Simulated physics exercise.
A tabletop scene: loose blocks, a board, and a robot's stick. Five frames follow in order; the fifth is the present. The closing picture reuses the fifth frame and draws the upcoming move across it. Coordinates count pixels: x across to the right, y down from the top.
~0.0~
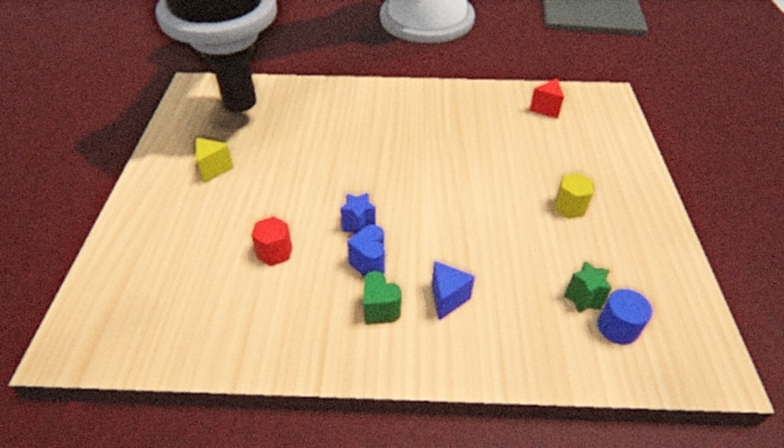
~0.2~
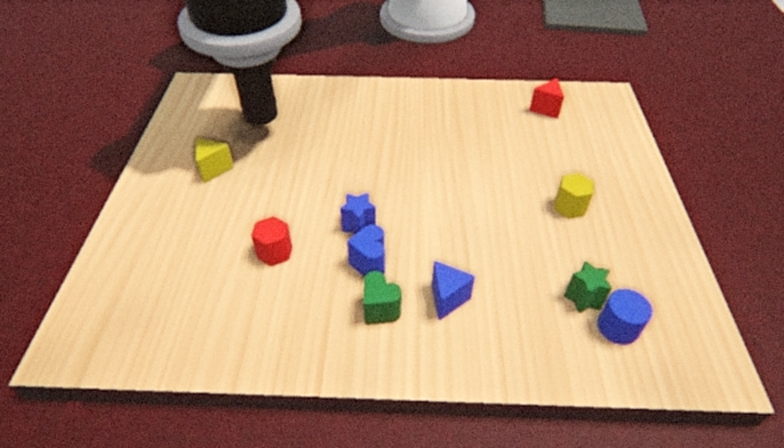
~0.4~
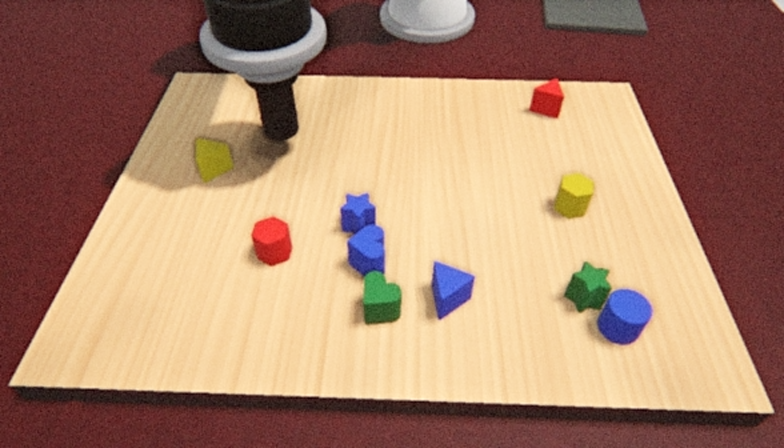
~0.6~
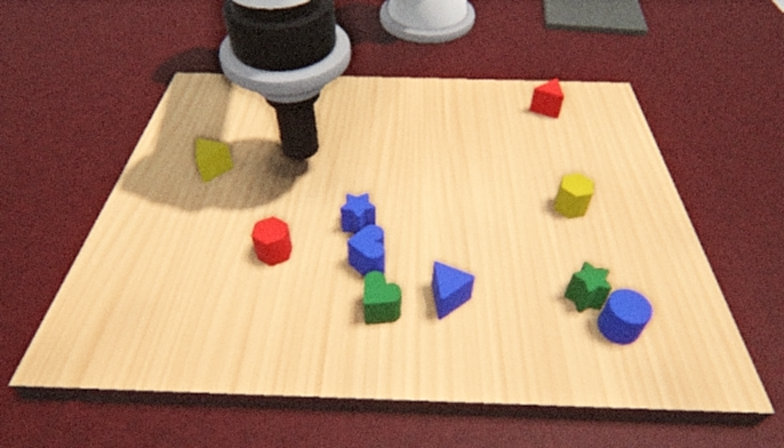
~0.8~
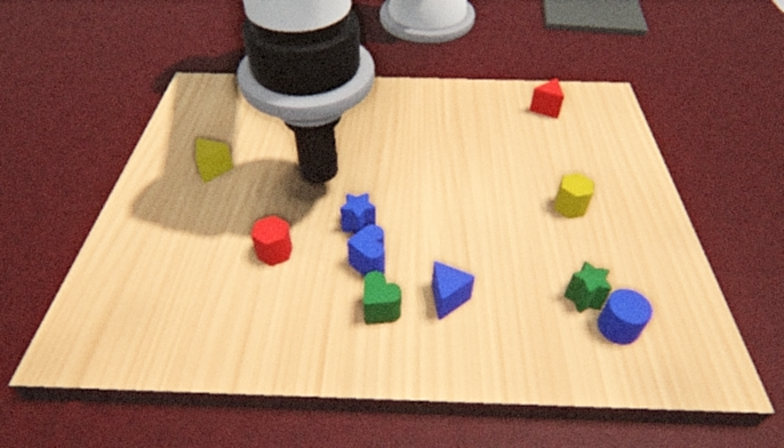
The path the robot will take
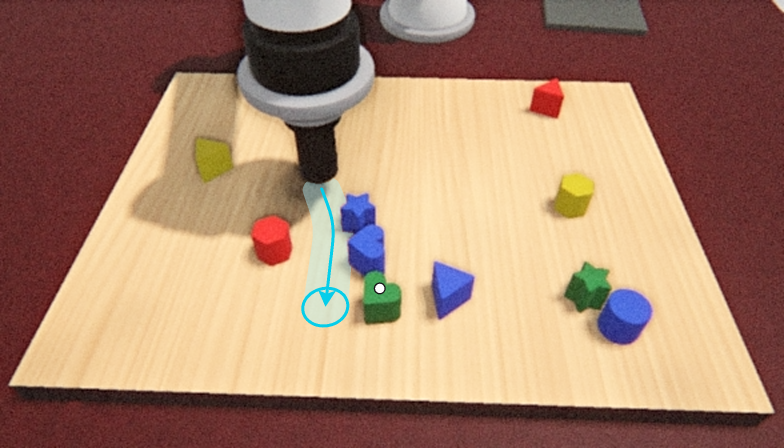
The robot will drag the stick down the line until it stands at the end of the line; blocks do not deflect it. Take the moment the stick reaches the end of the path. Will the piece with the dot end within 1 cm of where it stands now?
Going by the path, yes.
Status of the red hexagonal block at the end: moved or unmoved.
It stays.
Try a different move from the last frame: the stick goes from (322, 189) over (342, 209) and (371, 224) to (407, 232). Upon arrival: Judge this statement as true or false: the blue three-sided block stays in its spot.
That is true.
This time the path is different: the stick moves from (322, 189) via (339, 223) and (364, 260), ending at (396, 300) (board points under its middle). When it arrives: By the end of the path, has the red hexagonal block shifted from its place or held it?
At the moment the path ends, the red hexagonal block still stands where it did.
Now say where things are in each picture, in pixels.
In the first picture, stick tip at (240, 104); block tops, red hexagonal block at (269, 229); blue star-shaped block at (358, 203); blue heart block at (369, 240); green heart block at (380, 288).
In the second picture, stick at (261, 116); blocks unchanged.
In the third picture, stick at (282, 131); blocks unchanged.
In the fourth picture, stick at (301, 149); blocks unchanged.
In the fifth picture, stick at (319, 172); red hexagonal block at (269, 229); blue star-shaped block at (358, 203); blue heart block at (369, 240); green heart block at (380, 288).
Path on the board, from (322, 189) by way of (333, 241) to (325, 307); the dot is on the green heart block.
On the path given first. One third of the way, stick at (331, 207); blue star-shaped block at (365, 206).
Two thirds of the way, stick at (328, 247); blue star-shaped block at (367, 210), turned 20° anticlockwise.
At the end, stick at (323, 291); red hexagonal block in place; blue star-shaped block at (367, 210), turned 20° anticlockwise; blue heart block at (371, 242), turned 15° anticlockwise; green heart block in place.
